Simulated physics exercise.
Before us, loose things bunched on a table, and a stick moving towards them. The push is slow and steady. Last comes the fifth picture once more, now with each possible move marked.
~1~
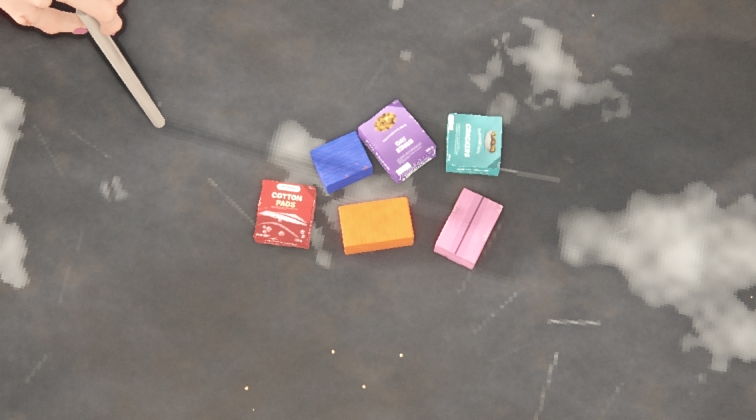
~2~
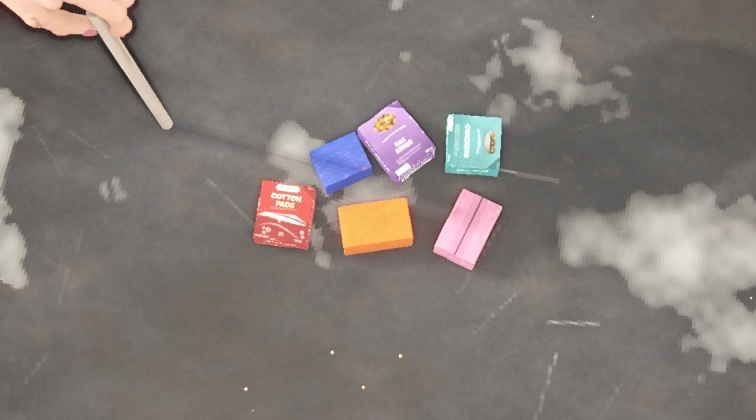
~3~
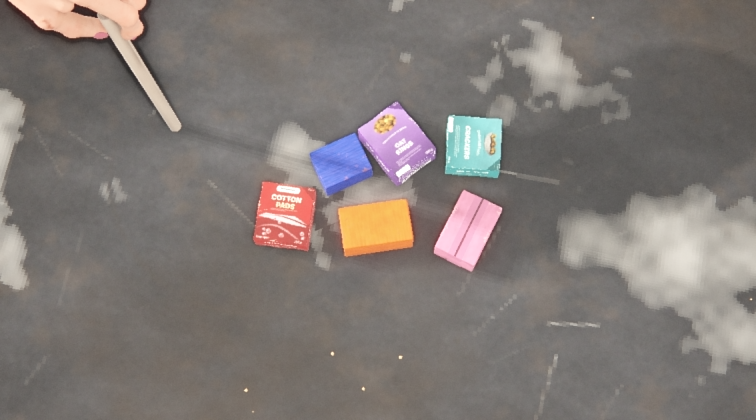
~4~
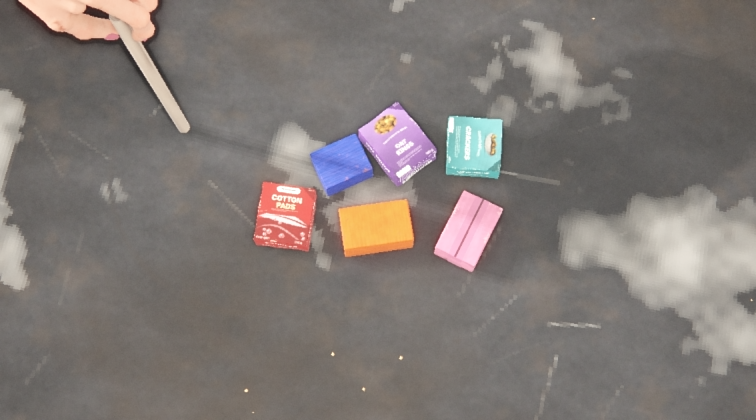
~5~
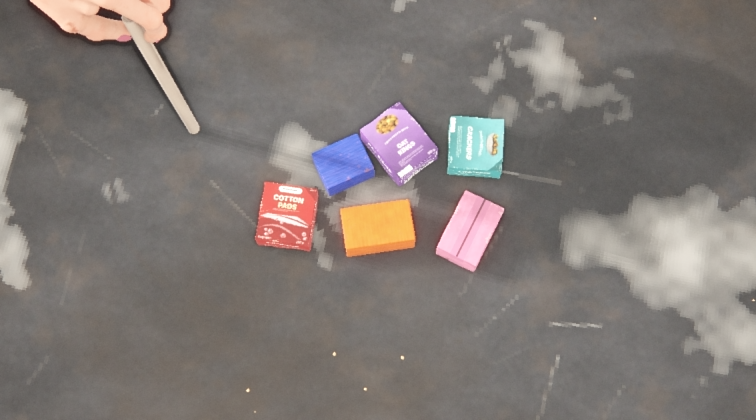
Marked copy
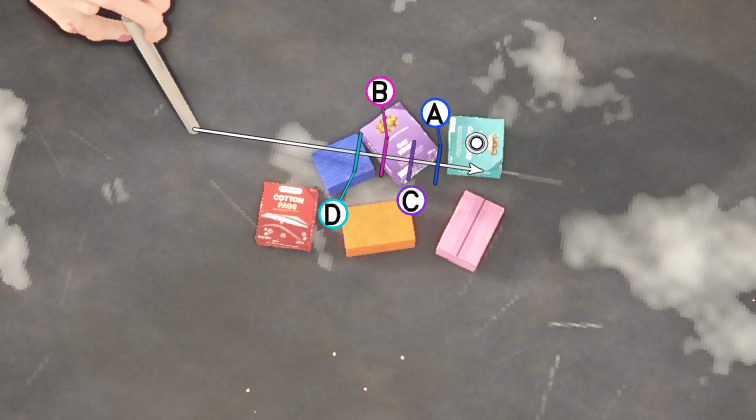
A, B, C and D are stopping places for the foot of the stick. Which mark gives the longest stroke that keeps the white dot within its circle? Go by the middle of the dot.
Stop at B.
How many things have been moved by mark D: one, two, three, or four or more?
In all, one.
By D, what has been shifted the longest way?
It is the blue block.
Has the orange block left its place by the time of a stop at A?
No.
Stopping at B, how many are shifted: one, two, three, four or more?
It has moved two.
On the marked copy, A at (438, 165); B at (384, 157); C at (411, 161); D at (358, 153); the arrow from (194, 129) to (482, 171); the white dot at (477, 143).
With B. Early on, foot of the stick (262, 139).
Further on, foot of the stick (331, 150).
At the end, foot of the stick (384, 157); blue block (353, 178); purple packet (412, 139); the dot is still in its ring.
As for the rest, A shifts the dotted thing to (519, 138); C shifts the dotted thing to (497, 144); D keeps the dot in but is short.
